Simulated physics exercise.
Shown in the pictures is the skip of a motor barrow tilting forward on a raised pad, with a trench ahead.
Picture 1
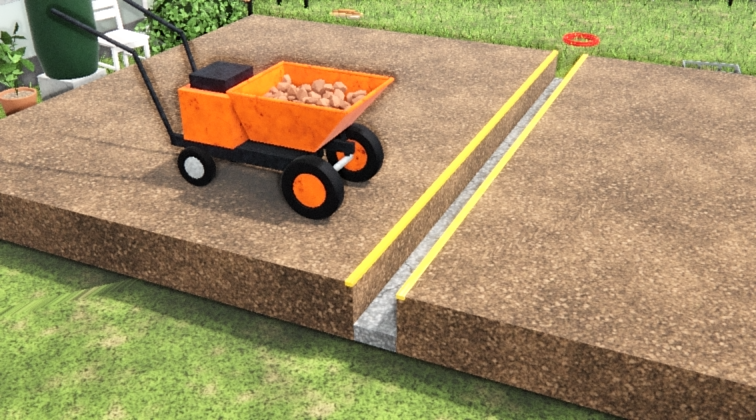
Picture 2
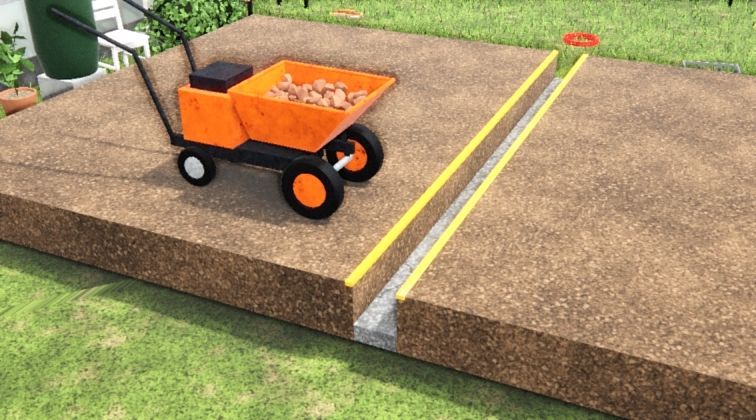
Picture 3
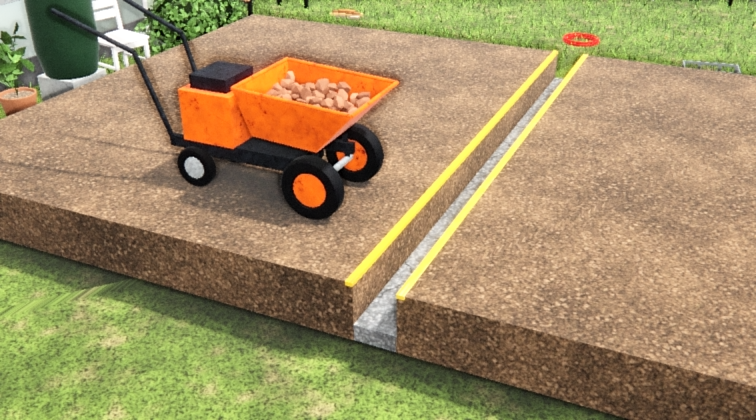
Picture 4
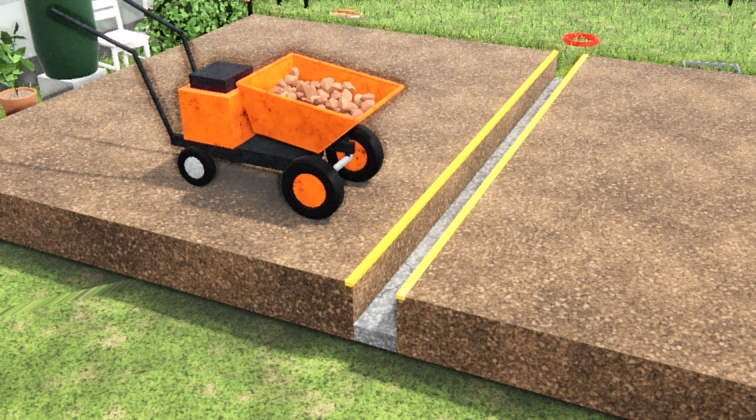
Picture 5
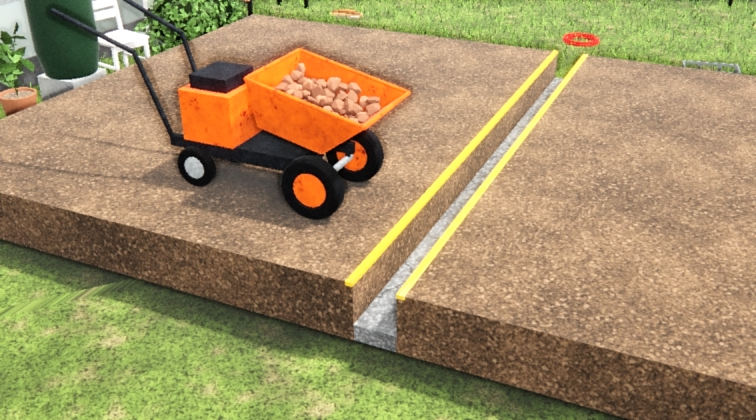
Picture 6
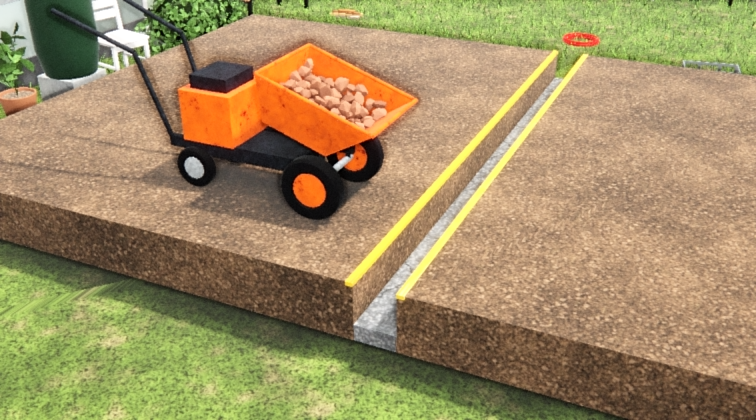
Orange skip of a motor barrow, loaded with rubble, sitting level then slowly tilting forward on a brown pad beside a yellow-edged trench.
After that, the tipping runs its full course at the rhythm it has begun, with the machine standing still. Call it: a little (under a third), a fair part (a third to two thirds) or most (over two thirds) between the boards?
Most.
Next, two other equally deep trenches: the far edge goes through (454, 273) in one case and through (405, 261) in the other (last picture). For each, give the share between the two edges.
Roughly 100 percent first and 40 percent second.
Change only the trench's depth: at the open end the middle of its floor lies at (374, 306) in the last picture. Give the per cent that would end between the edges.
Something close to 60 per cent.
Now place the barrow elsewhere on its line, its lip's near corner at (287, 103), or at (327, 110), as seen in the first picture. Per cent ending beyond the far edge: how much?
First position: Some 0 percent; second position: Some 0 percent.
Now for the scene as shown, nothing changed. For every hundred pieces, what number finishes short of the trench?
Share: Near 0 %.
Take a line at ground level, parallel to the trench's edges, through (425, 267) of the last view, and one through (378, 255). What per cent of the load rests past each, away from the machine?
Roughly 10 per cent, and 100 per cent.
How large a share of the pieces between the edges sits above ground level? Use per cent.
About 0 %.
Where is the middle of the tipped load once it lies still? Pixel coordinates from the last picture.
I'd put the middle somewhere around (432, 243).
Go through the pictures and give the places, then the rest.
The first picture shows lip of the skip (346, 113), level; top of the load (303, 95), lumps of rubble; first edge of the trench (374, 254); far edge (423, 265), the trench under half as wide as the skip, and about as deep as wide.
The second picture shows lip of the skip (347, 114), level; top of the load (303, 95).
The third picture shows lip of the skip (351, 117), tipped barely; top of the load (295, 99).
The fourth picture shows lip of the skip (357, 121), tipped a little; top of the load (299, 97).
The fifth picture shows lip of the skip (364, 128), tipped a little; top of the load (300, 90).
The sixth picture shows lip of the skip (372, 136), tipped clearly; top of the load (301, 87); first edge of the trench (374, 254); far edge (423, 265).
Just after the last frame, skip tipped steeply; every one in the skip.
A moment on, skip tipped right over; almost all in the skip; about a tenth in or heaped over the trench.
Further on, skip tipped right over; roughly a quarter in the skip; roughly two thirds in or heaped over the trench; about a tenth beyond it.
When it is over, skip tipped right over; almost all in or heaped over the trench; about a tenth beyond it.
